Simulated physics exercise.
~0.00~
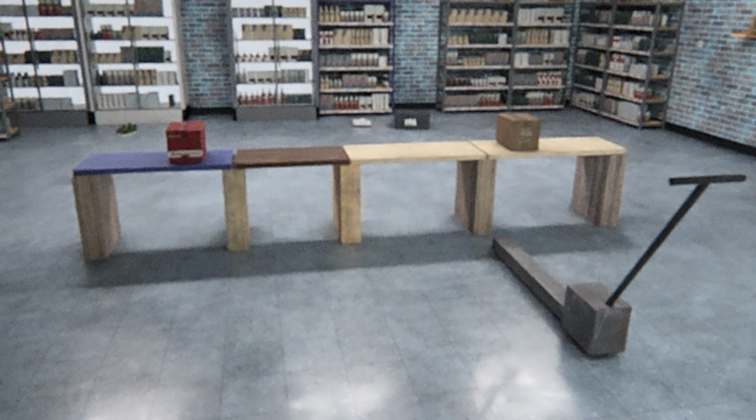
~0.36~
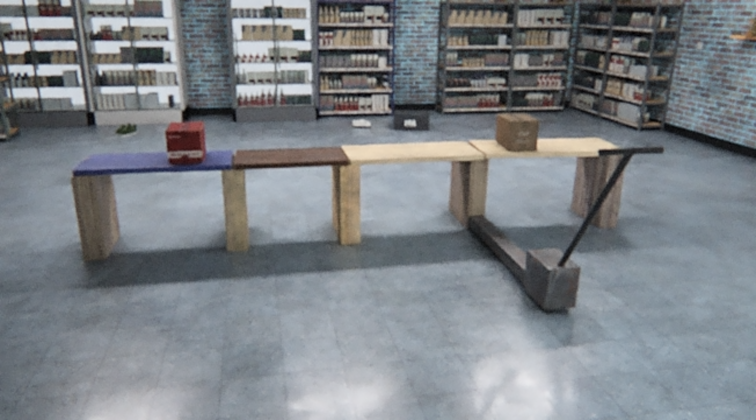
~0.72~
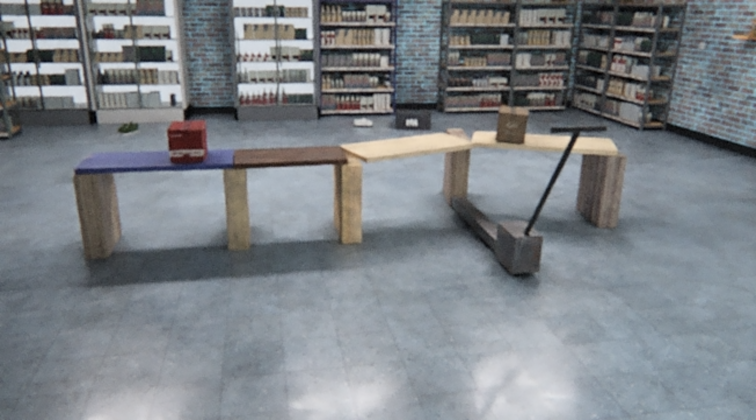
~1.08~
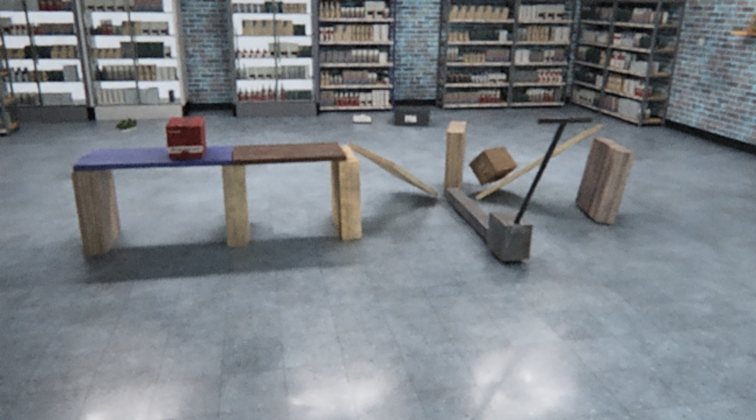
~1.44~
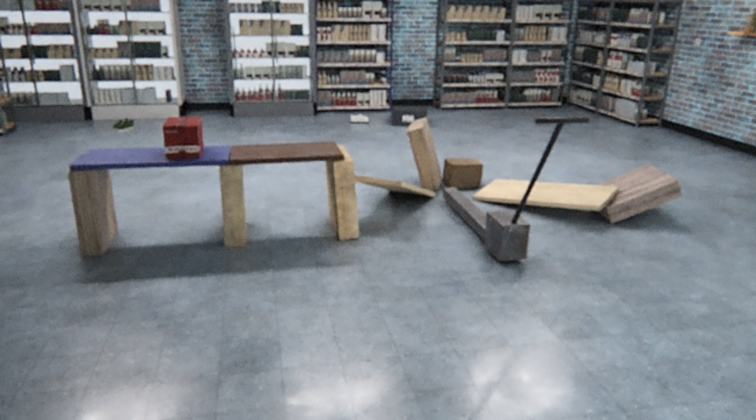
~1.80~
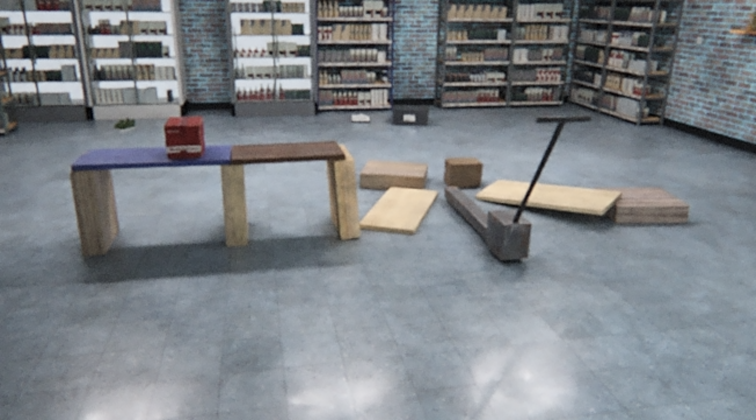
In a shop with brick walls and stocked shelves, seen from slightly above by a gently swaying camera, a row of boards rests on upright timber slabs. A blue board with a red carton lies at the left, then a dark brown board, then two pale boards, the right one carrying a brown carton. A grey jack with a long handle slides in from the right and pushes a slab beneath the pale boards. They tilt and drop, the brown carton tumbles, and nearby slabs topple. The right half ends flat on the floor, while the blue and brown boards and red carton stay up.
